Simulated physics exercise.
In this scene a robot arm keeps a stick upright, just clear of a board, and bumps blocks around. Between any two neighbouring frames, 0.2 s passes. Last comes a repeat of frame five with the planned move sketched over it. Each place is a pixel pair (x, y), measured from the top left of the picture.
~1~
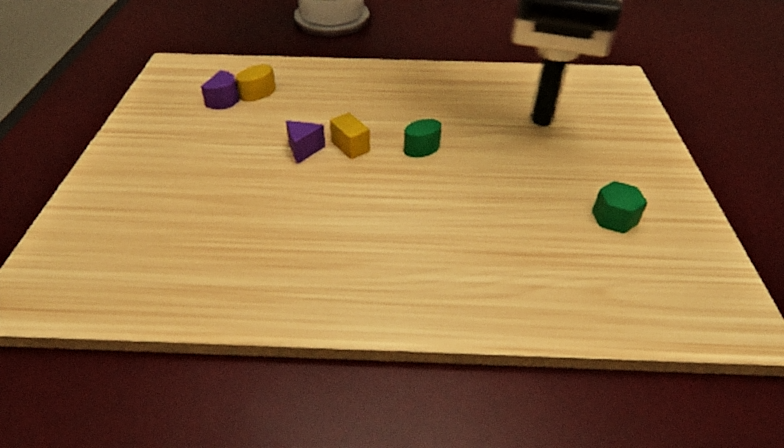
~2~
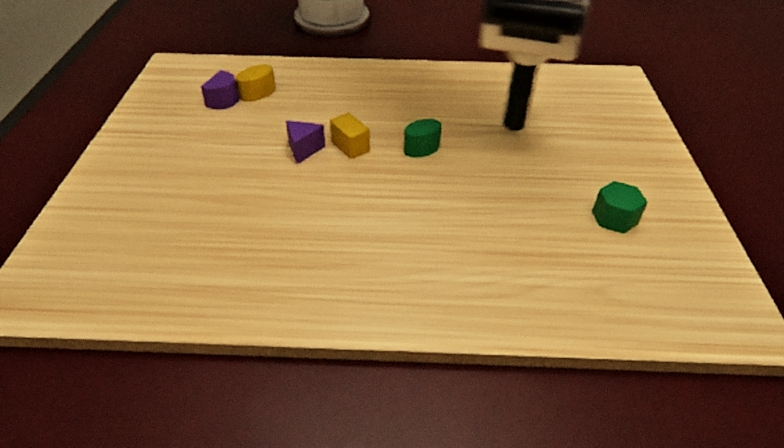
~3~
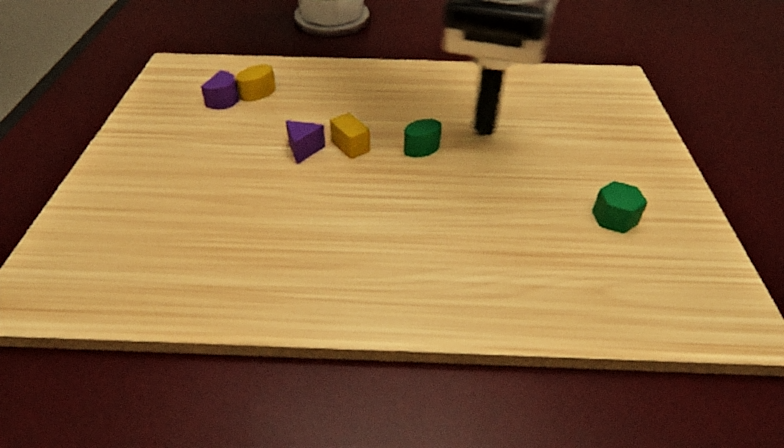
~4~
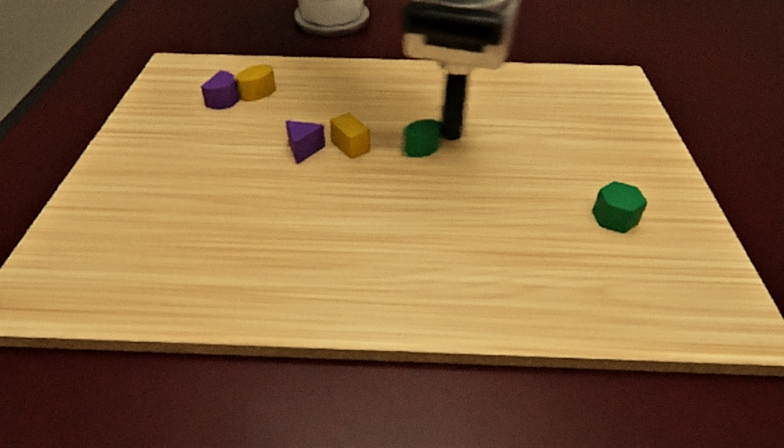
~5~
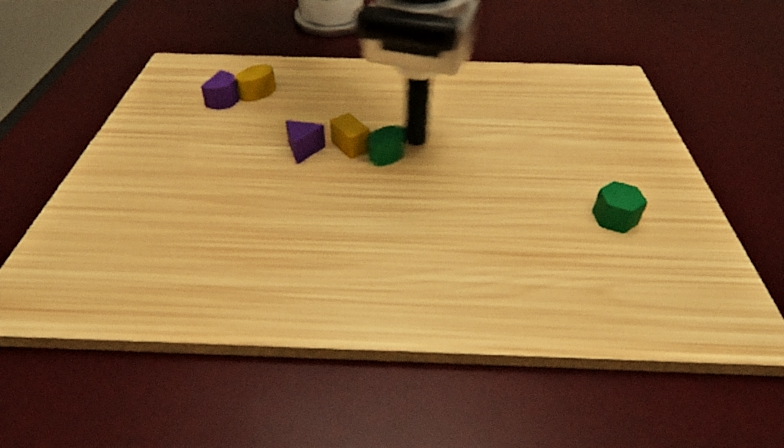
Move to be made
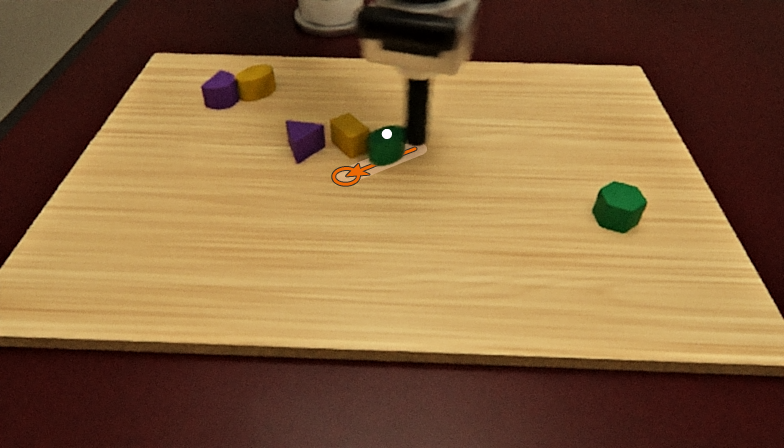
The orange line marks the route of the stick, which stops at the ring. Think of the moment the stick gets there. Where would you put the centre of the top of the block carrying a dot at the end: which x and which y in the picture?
Near (311, 159).
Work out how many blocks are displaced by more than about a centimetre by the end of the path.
I'd say one block gets moved.
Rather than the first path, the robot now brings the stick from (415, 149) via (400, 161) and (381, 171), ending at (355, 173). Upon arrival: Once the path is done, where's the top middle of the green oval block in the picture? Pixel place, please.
The middle of its upper face will lie at (322, 145).
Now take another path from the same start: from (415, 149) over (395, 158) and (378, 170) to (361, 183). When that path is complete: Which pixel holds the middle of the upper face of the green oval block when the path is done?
I'd expect the centre of its top face to be at (328, 153).
The drawn path runs from (415, 149) directly to (346, 176); the dot is on the green oval block.
What follows on the original path. Halfway along, stick (380, 153); green oval block (349, 147).
At the end, stick (345, 167); yellow oblong block not moved; green oval block (311, 159).
